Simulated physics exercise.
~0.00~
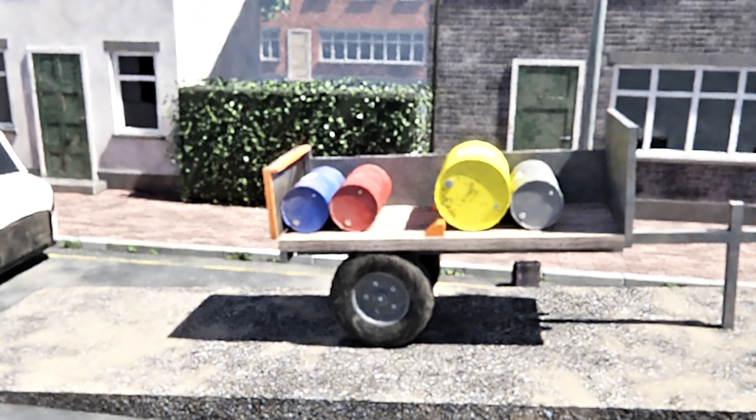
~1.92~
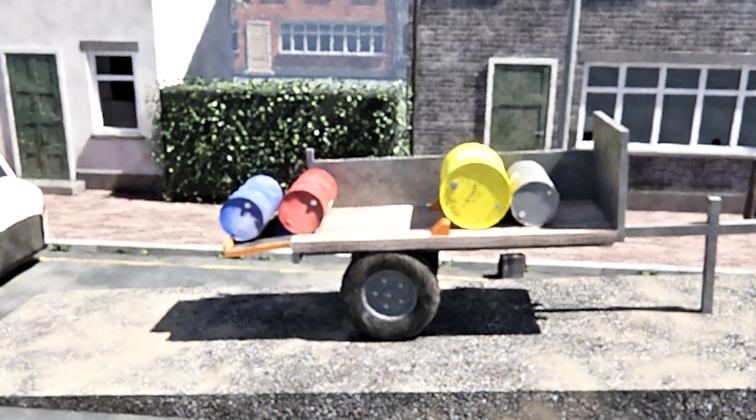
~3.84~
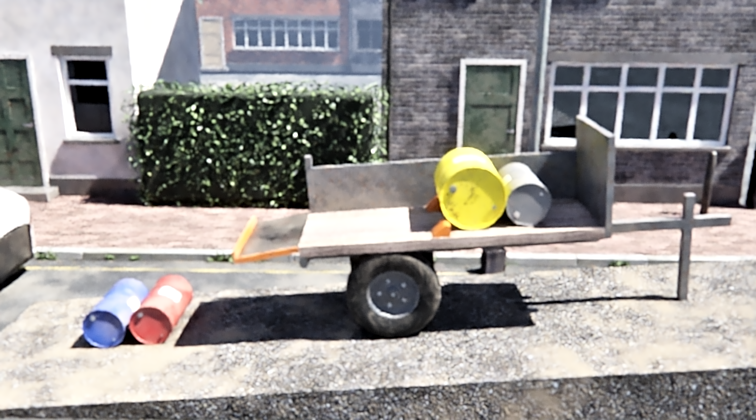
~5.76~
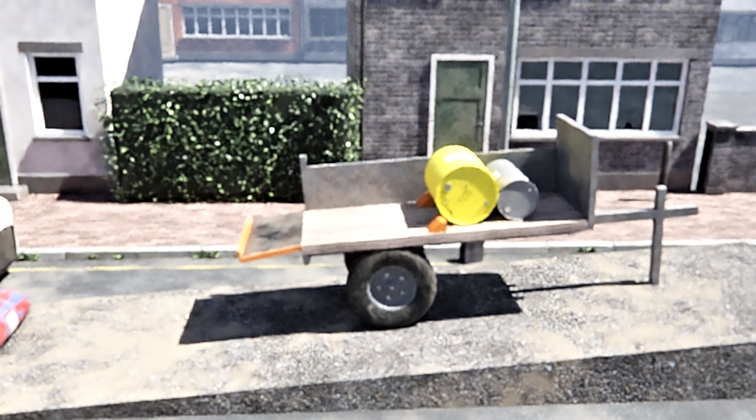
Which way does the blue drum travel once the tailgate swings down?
It moves to the left, rolling over the lowered tailgate and down to the ground.
